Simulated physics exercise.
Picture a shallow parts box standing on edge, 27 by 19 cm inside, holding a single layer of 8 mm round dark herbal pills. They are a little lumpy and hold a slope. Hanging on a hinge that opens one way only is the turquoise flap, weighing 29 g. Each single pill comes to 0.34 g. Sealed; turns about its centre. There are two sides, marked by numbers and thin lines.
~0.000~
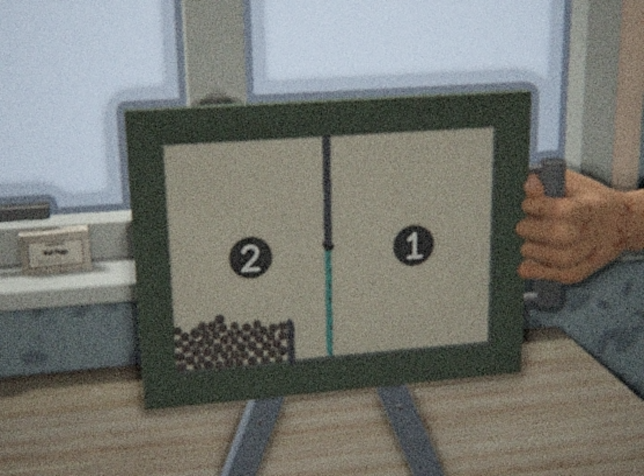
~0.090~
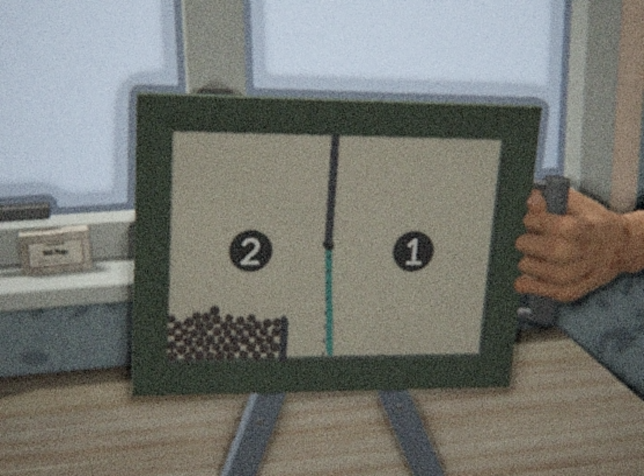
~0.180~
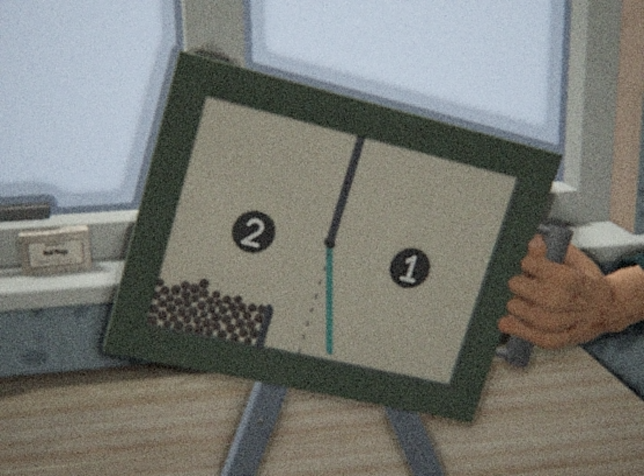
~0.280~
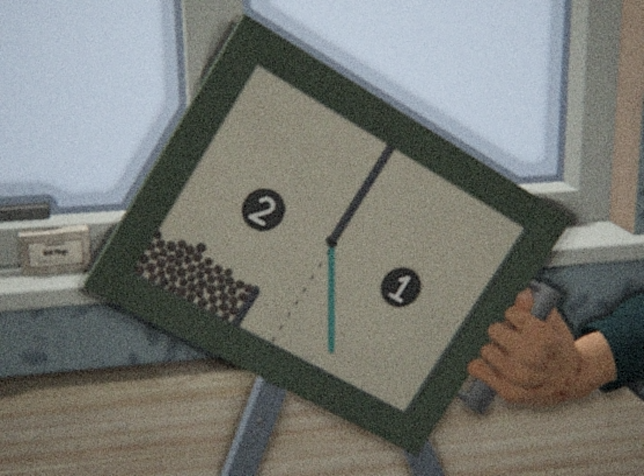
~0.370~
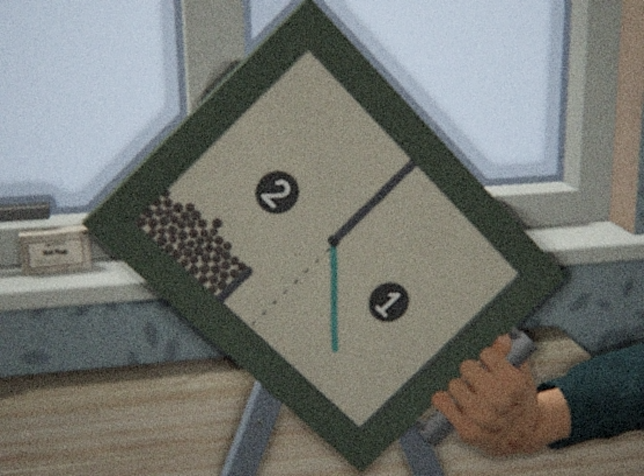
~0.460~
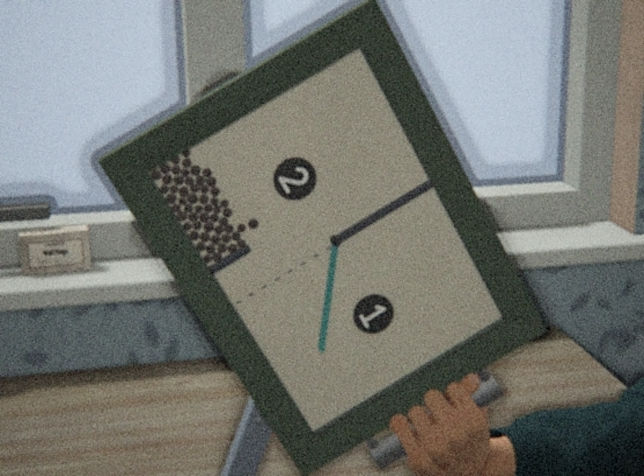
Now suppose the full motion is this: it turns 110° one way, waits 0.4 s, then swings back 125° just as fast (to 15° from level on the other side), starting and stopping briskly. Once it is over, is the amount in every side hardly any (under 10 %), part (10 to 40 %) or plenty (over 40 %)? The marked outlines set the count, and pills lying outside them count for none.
No. 1: Plenty, 2: Part.
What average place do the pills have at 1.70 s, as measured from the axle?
I'd put it near 5 centimetres to the right and 6 centimetres below.
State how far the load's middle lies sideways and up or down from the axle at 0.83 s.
2 cm left, 2 cm above.
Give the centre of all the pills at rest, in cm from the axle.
It lies close to 6 centimetres right and 7 centimetres below.
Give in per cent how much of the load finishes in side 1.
Roughly 75%.
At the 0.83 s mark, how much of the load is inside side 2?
75 percent.
After 0.83 s, it stands 110° clockwise; the pills' middle is 2 cm left of and 2 cm above the centre; no. 1, 25 %, no. 2, 75 %; turquoise flap open 54°.
After 1.70 s, it stands 47° clockwise; the pills' middle is 5 cm right of and 6 cm below the centre; no. 1, 70 %, no. 2, 30 %; turquoise flap open 54°.
After 2.16 s, it stands 15° anticlockwise; the pills' middle is 8 cm right of and 4 cm below the centre; no. 1, 75 %, no. 2, 25 %; turquoise flap open 12°.
All still by 3.0 s, it stands 15° anticlockwise; no. 1, 75 %, no. 2, 25 %; turquoise flap open 12°.
